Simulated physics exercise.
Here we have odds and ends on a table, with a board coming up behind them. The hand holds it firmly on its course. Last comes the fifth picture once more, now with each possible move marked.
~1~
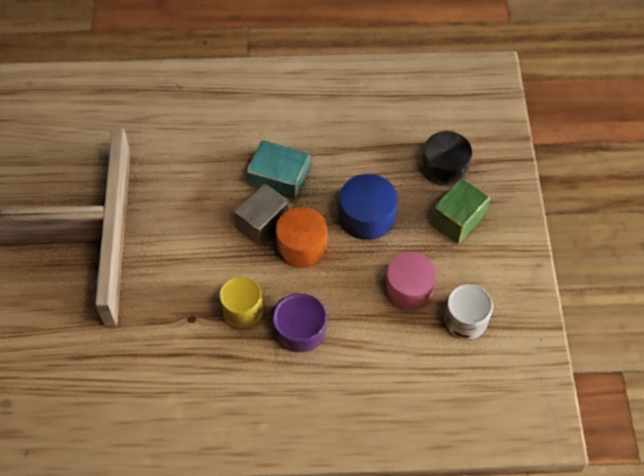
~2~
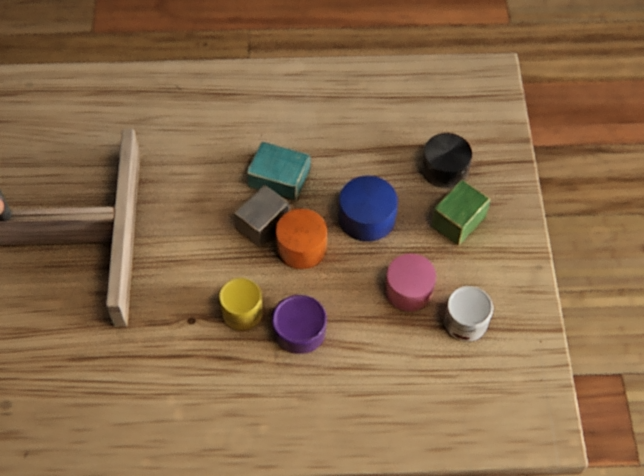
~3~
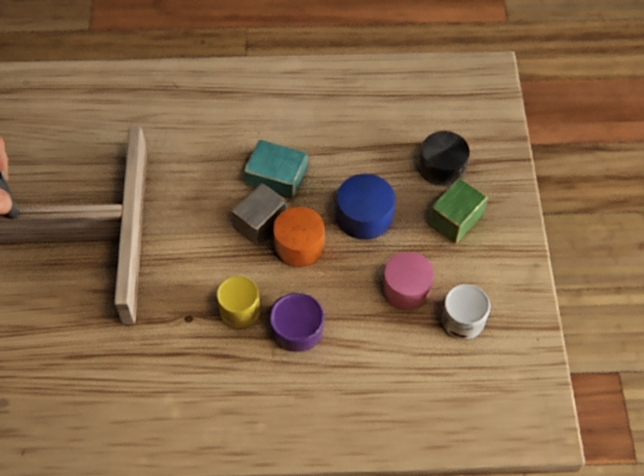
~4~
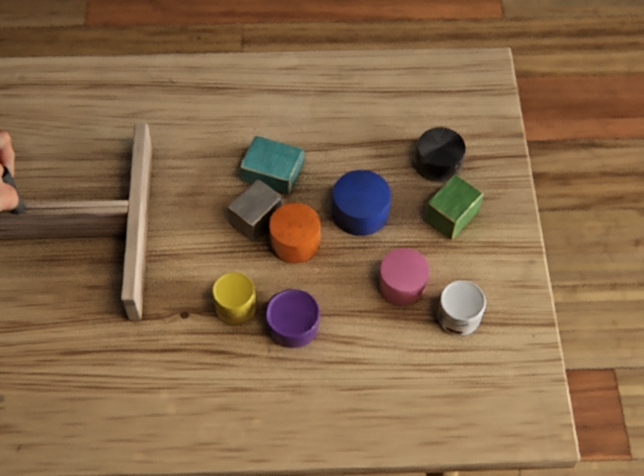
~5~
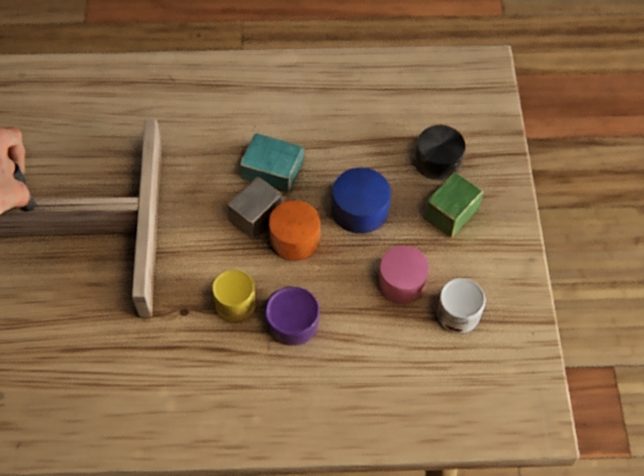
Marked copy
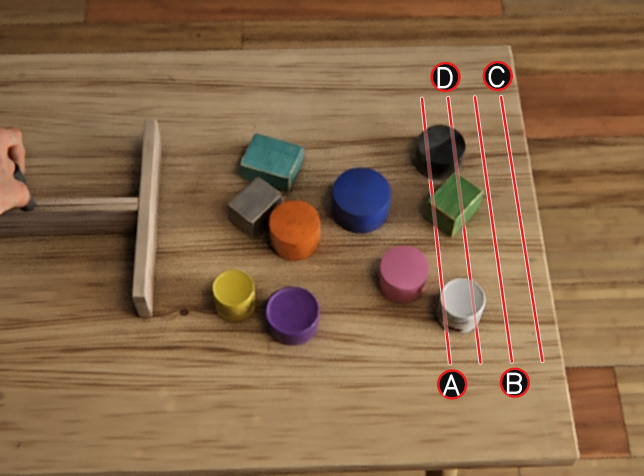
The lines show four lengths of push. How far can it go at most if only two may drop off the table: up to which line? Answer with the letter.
D.
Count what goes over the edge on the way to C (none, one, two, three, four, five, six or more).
In all, six or more.
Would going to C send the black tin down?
Yes.
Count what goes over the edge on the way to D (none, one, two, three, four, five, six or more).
By then, two.
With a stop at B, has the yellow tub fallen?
No.
On the marked copy, A at (435, 221); B at (492, 219); C at (520, 219); D at (463, 220).
With D. Early on, board (261, 200); purple tub (314, 322); turquoise block (294, 159).
Further on, board (375, 198); green block (487, 212); black tin (452, 153).
At the end, board (463, 196); black tin over the edge; green block over the edge; two fallen.
As for the rest, A is within the limit but short; B drops four; C drops seven.
